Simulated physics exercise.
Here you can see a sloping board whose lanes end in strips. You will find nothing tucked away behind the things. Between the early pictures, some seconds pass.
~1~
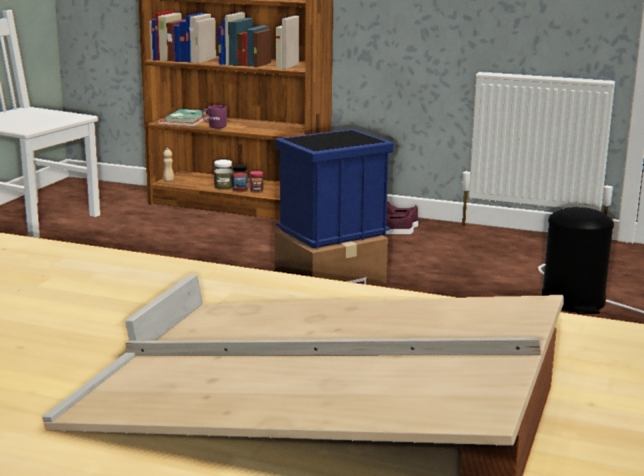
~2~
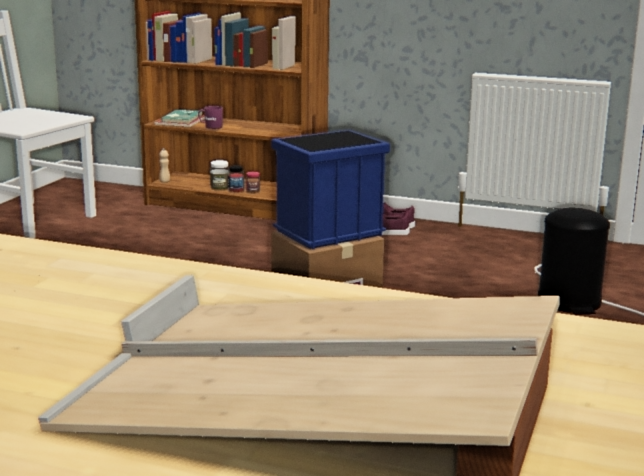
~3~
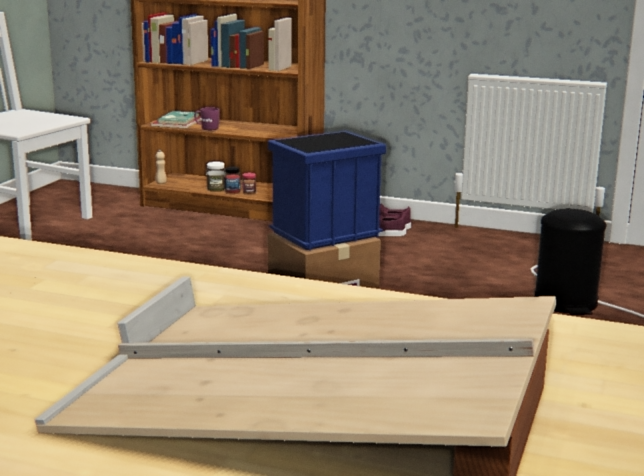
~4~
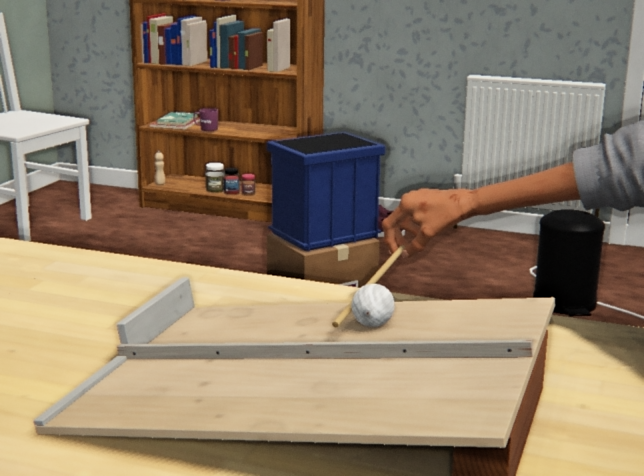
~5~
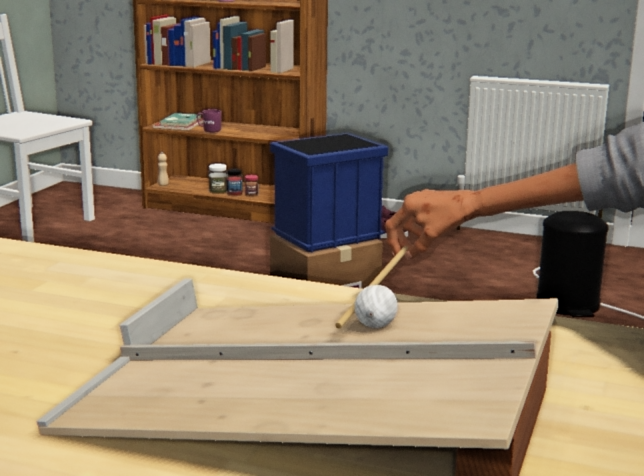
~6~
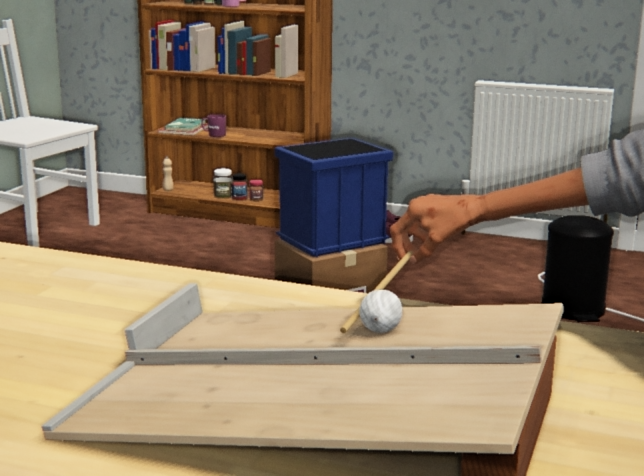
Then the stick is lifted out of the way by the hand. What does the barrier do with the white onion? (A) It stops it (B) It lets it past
(A) It stops it.
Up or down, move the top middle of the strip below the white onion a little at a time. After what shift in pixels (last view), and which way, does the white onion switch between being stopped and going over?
Roughly 20 pixels downward.
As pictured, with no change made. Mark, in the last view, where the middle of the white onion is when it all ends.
Its middle settles around (187, 317) in the last picture.
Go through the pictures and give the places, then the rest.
Board (316, 341), in the first picture.
Board (312, 342), in the second picture.
Board (309, 343), in the third picture.
Held back by the stick; white onion (373, 306); board (308, 344), in the fourth picture.
Held back by the stick; white onion (376, 307); board (311, 345), in the fifth picture.
Held back by the stick; white onion (381, 311); board (316, 350), in the sixth picture.
Then, 0.36 s past the last view, white onion rolling on the board near (340, 314).
Then, 0.62 s past the last view, white onion rolling on the board near (252, 316).
Then, 0.80 s past the last view, white onion rolling on the board near (192, 317).
Finally, the white onion gets caught, near (187, 317).
